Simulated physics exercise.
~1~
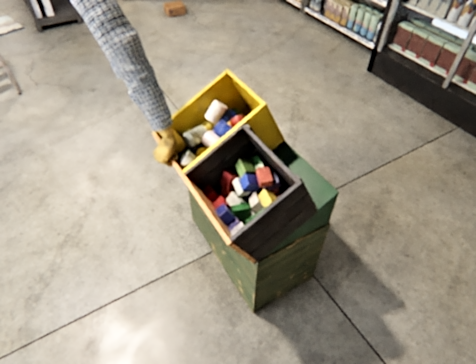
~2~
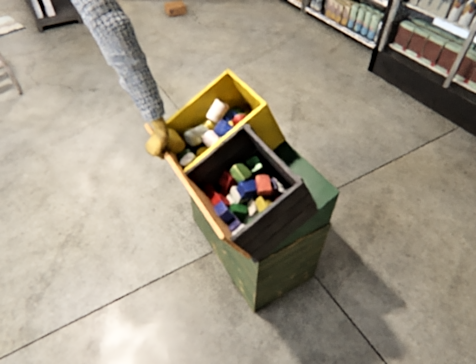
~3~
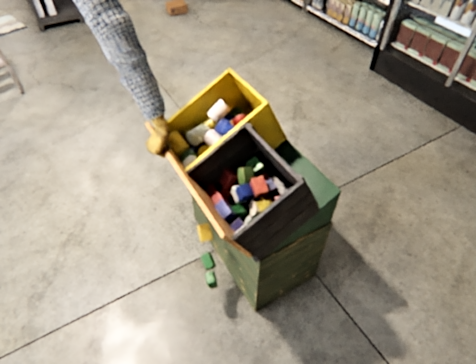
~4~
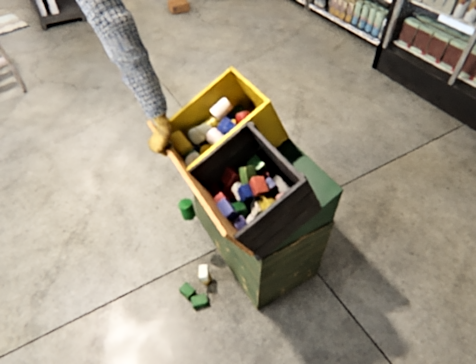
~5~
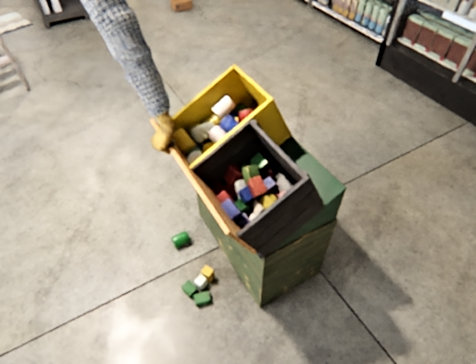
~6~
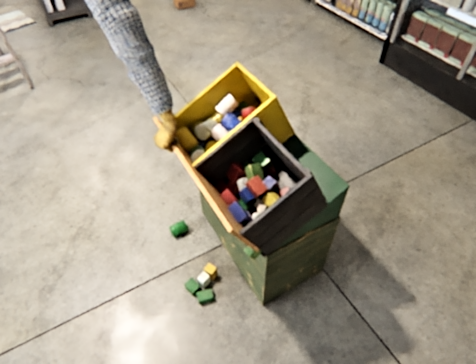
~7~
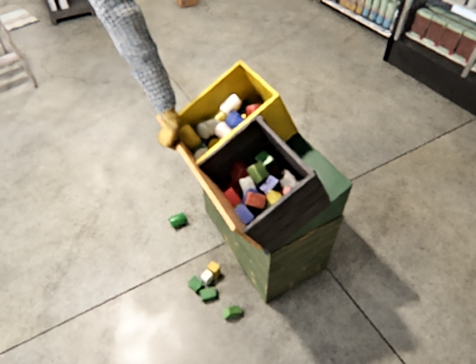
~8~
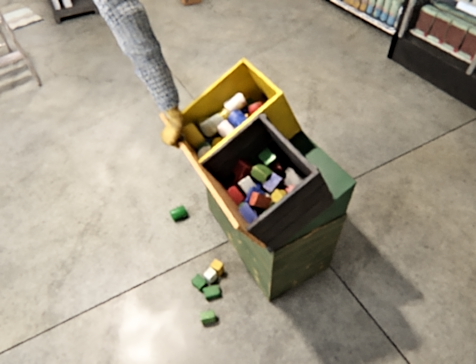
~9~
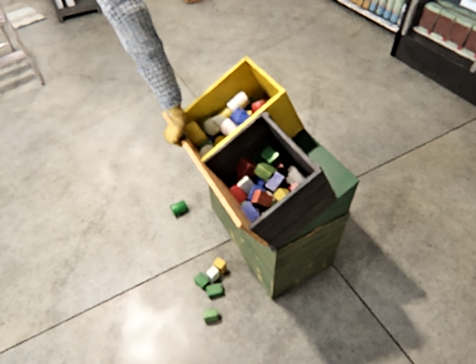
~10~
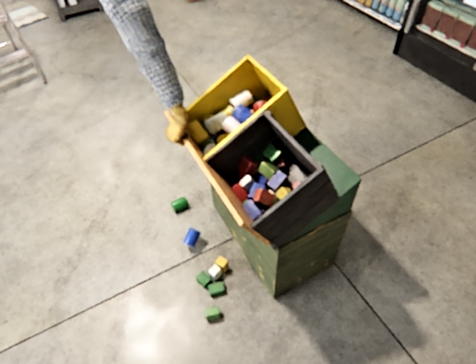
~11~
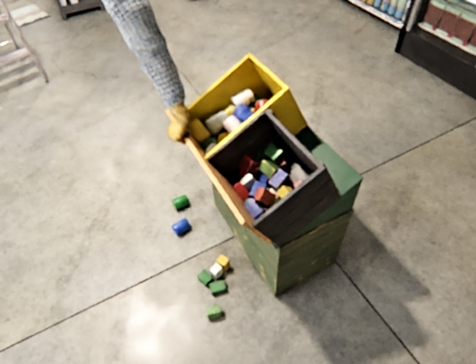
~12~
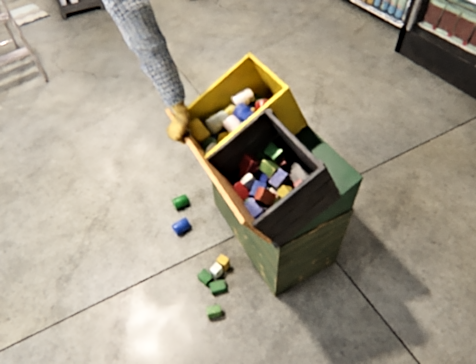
In a shop with a concrete floor, a gloved hand held up the gate of two tilted bins, one black and one yellow, and a few small coloured pieces dropped out to the floor, while most stayed piled inside.
